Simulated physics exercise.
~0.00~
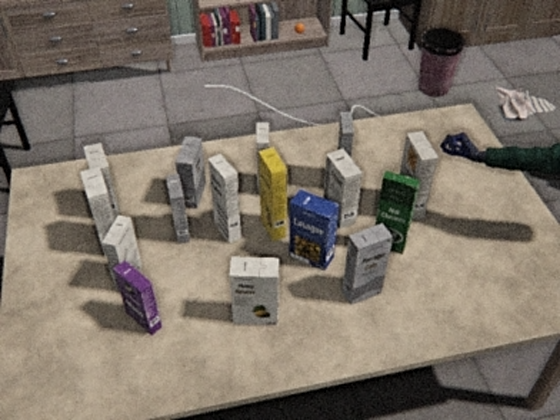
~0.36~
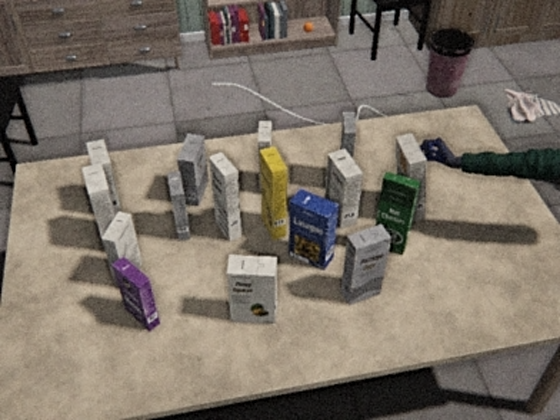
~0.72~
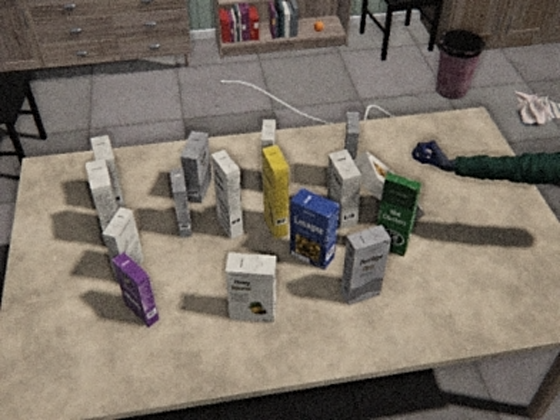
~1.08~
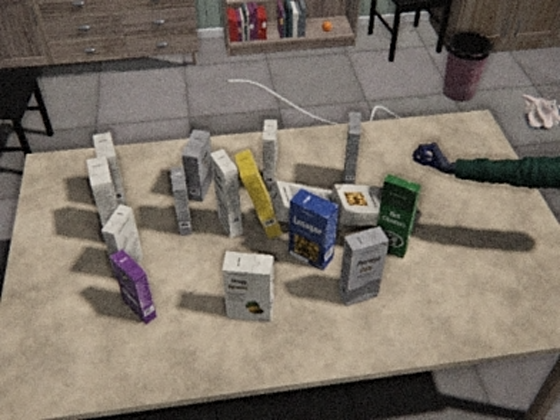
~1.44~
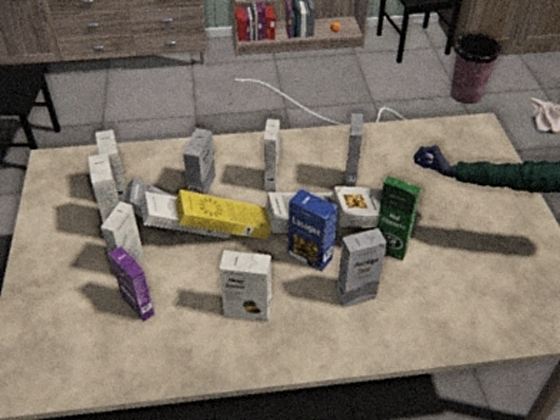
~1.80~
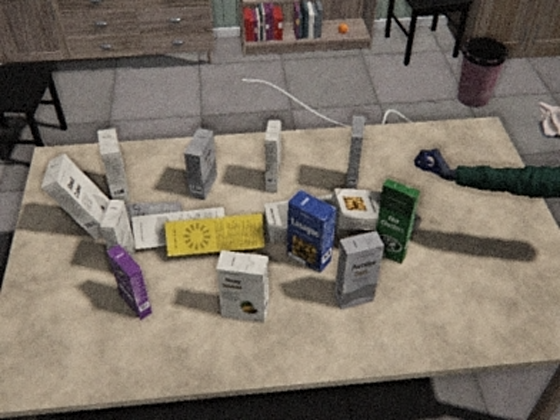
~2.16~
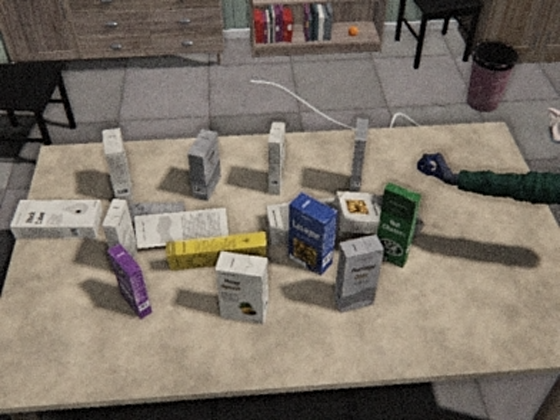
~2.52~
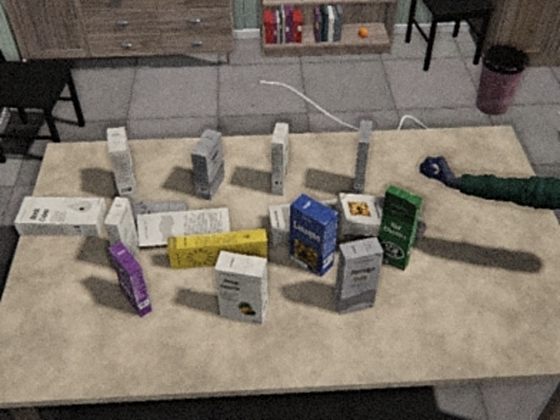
The video shows a gloved hand tipping a white box on a table of upright cereal boxes, and neighboring boxes topple leftward in turn, including the yellow one and finally one at the left edge, while the purple, blue and green boxes stay standing.
